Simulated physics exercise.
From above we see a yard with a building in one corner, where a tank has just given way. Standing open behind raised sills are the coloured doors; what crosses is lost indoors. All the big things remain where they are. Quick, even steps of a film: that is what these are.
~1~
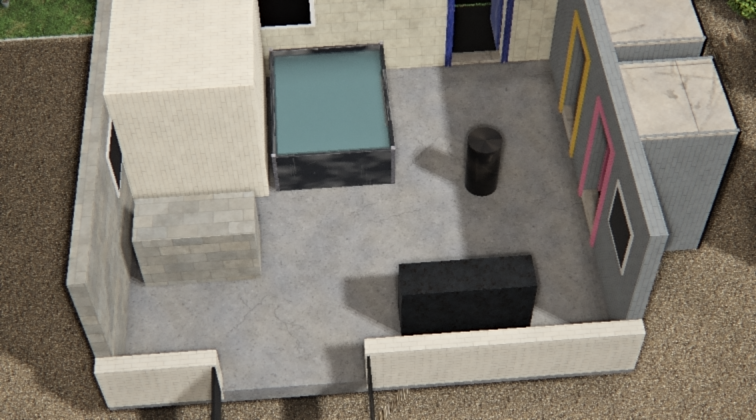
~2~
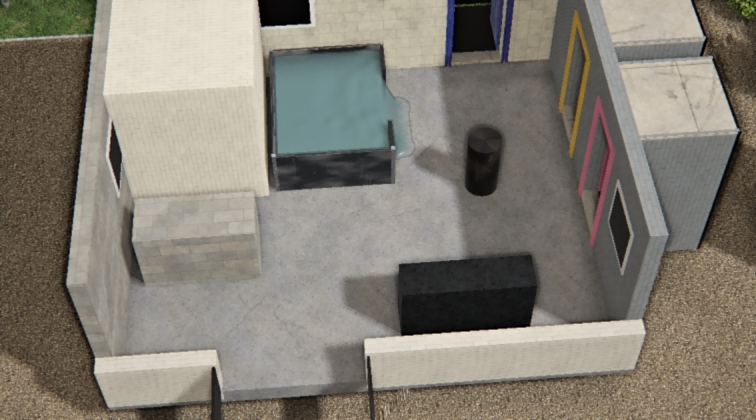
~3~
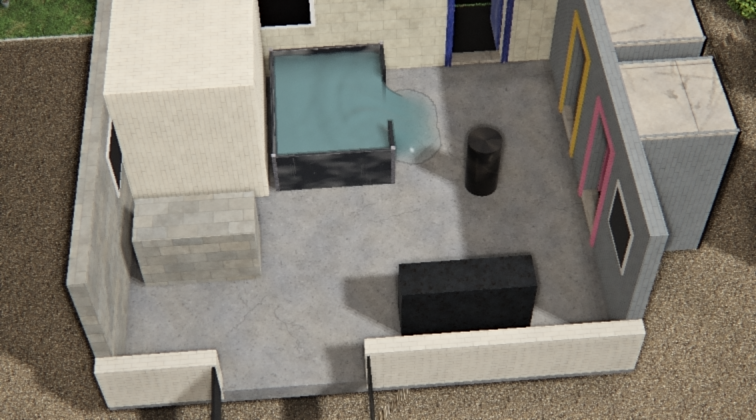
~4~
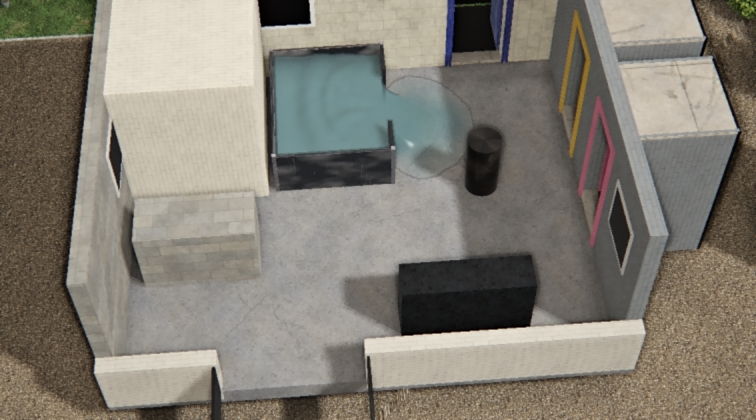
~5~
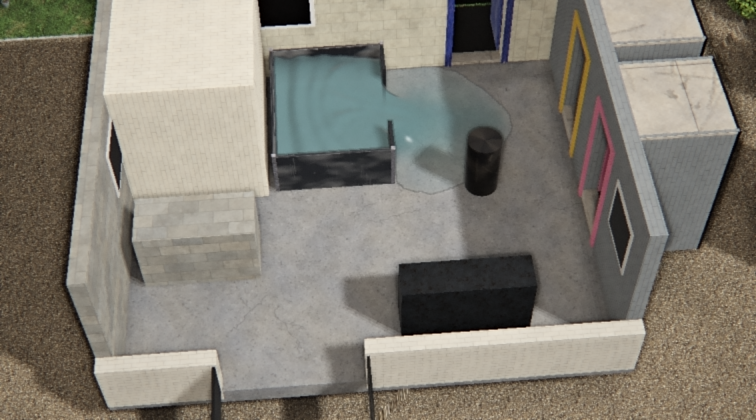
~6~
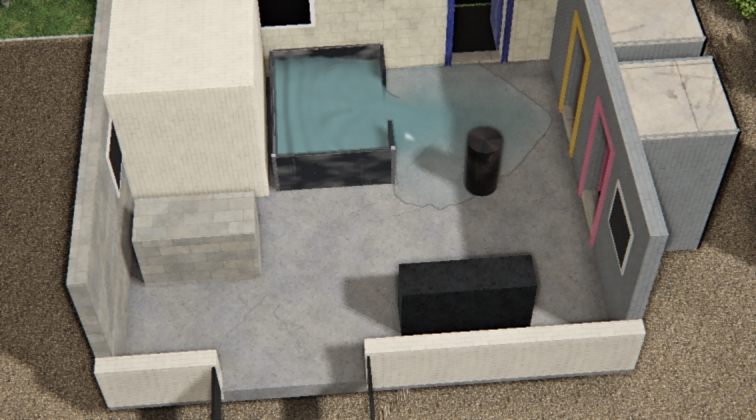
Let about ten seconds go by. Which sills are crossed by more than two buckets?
Result: The blue door is going to be over the line; the yellow door is going to be over the line; the pink door is going to be at or under the line.
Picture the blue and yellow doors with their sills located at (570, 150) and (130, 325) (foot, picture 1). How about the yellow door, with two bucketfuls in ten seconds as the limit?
Result - yellow door does not reach it.
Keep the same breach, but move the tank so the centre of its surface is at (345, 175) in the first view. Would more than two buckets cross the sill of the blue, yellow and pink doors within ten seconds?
The blue door tops the threshold, the yellow door remains within limit, and the pink door tops the threshold.
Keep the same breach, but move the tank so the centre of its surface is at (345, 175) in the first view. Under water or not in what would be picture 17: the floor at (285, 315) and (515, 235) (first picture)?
Taking both places in turn, they end up unaffected and inundated.
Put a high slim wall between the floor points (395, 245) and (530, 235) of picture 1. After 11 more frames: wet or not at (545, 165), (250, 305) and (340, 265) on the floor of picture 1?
Outcome per location, in sequence: Soaking, unsoaked, unsoaked.
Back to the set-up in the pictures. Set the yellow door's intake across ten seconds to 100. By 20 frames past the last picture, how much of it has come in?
It would be roughly 95 percent of the ten-second total.
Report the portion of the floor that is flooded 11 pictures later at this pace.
Share estimate: About 40 per cent.
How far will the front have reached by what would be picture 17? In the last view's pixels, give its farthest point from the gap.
Close to (604, 318).
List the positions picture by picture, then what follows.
The first frame shows still water in the open tank at (330, 101).
In the second frame, the front is at (396, 100), out from the gap at (385, 116).
In the third frame, water pours out at (386, 119) and has run to (430, 152).
In the fourth frame, the front is at a hidden place, out from the gap at (386, 119).
In the fifth frame, water pours out at (386, 119) and has run to (507, 126).
In the sixth frame, the front is at (545, 124), out from the gap at (386, 119).
A moment on, water covers 30 % of the floor; the blue door under two buckets in, the yellow door over two buckets in, the pink door not reached.
Next, water covers 40 % of the floor; the blue door over two buckets in, the yellow door far over two buckets in, the pink door wet at the sill, nothing in.
Then, water covers 50 % of the floor; the blue door far over two buckets in, the yellow door far over two buckets in, the pink door wet at the sill, nothing in.
Later, water covers 75 % of the floor; the blue door far over two buckets in, the yellow door far over two buckets in, the pink door wet at the sill, nothing in.
In the end, water covers 95 % of the floor; the blue door far over two buckets in, the yellow door far over two buckets in, the pink door wet at the sill, nothing in.
